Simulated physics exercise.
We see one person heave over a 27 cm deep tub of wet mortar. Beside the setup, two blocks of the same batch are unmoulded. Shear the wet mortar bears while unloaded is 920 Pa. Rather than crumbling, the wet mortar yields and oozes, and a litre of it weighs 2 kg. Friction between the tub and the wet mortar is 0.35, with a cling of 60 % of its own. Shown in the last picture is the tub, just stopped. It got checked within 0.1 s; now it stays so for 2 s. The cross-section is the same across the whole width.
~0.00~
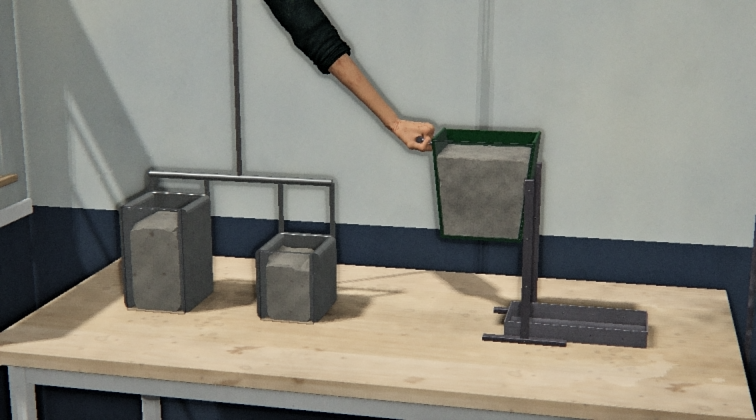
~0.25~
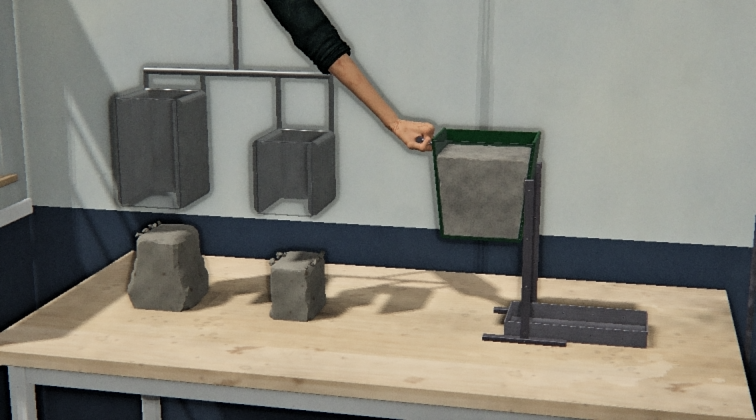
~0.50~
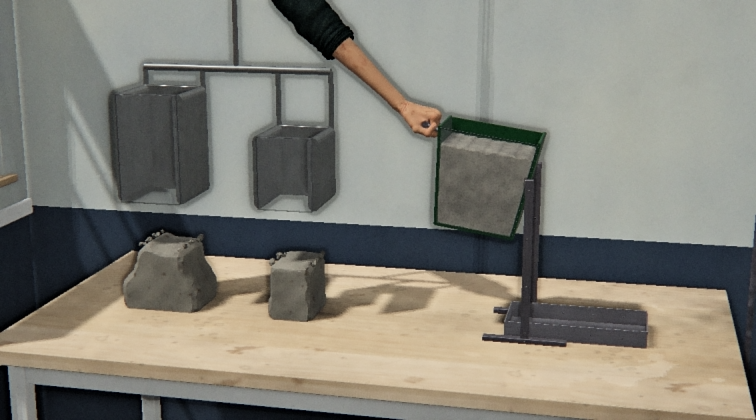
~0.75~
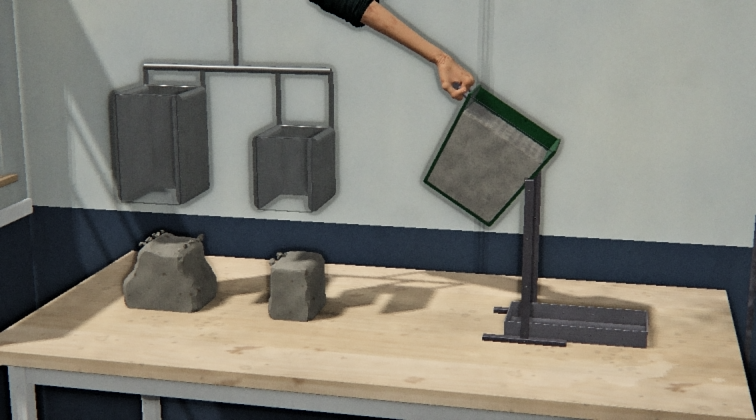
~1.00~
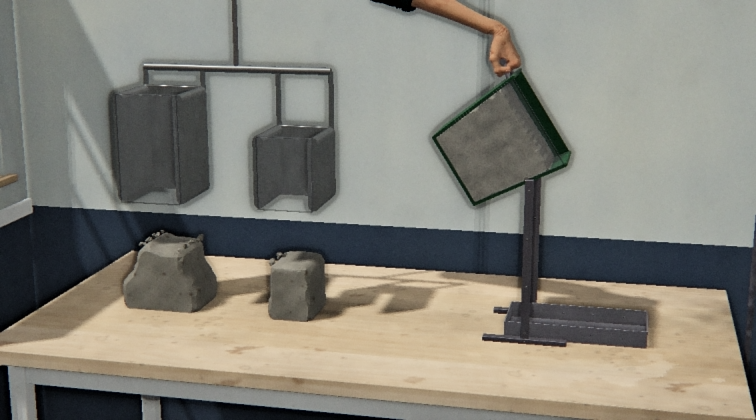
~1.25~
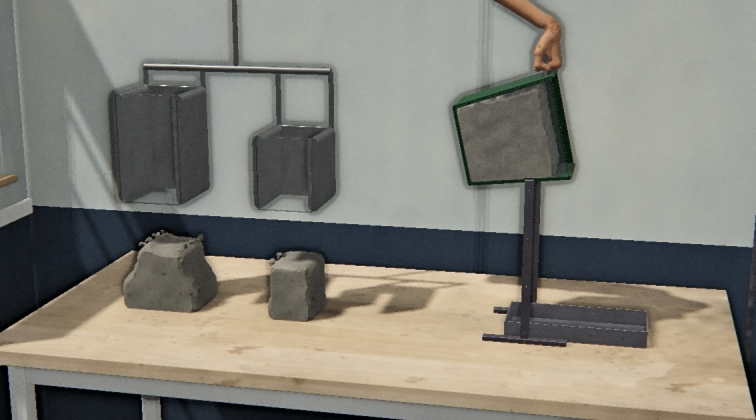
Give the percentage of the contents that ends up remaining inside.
I would say roughly 100 per cent remains inside.
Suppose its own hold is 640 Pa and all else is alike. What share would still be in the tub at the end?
80 %.
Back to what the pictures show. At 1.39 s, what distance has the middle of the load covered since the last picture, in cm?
Shift: Roughly 1 cm.
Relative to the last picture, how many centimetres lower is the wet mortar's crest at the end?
1 cm.
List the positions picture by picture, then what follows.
In the first picture, handle-side rim at (435, 140), tilt 0 degrees; highest point of the wet mortar at (523, 159); test blocks 28 cm, 18 cm high (left to right).
In the second picture, handle-side rim at (435, 140), tilt 0 degrees; highest point of the wet mortar at (523, 159); test blocks 24 cm, 18 cm high (left to right).
In the third picture, handle-side rim at (441, 127), tilt 8 degrees; highest point of the wet mortar at (448, 145); test blocks 20 cm, 18 cm high (left to right).
In the fourth picture, handle-side rim at (472, 96), tilt 32 degrees; highest point of the wet mortar at (469, 114); test blocks 20 cm, 18 cm high (left to right).
In the fifth picture, handle-side rim at (514, 79), tilt 57 degrees; highest point of the wet mortar at (498, 93); test blocks 20 cm, 18 cm high (left to right).
In the sixth picture, handle-side rim at (552, 80), tilt 77 degrees; highest point of the wet mortar at (532, 90); test blocks 20 cm, 18 cm high (left to right).
By 1.39 s, the tub is at 77 degrees and holds 100 %.
By 1.56 s, the tub is at 77 degrees and holds 100 %.
By 1.73 s, the tub is at 77 degrees and holds 100 %.
By 1.90 s, the tub is at 77 degrees and holds 100 %.
By 3.25 s, at the end, the tub is at 77 degrees and holds 100 %.
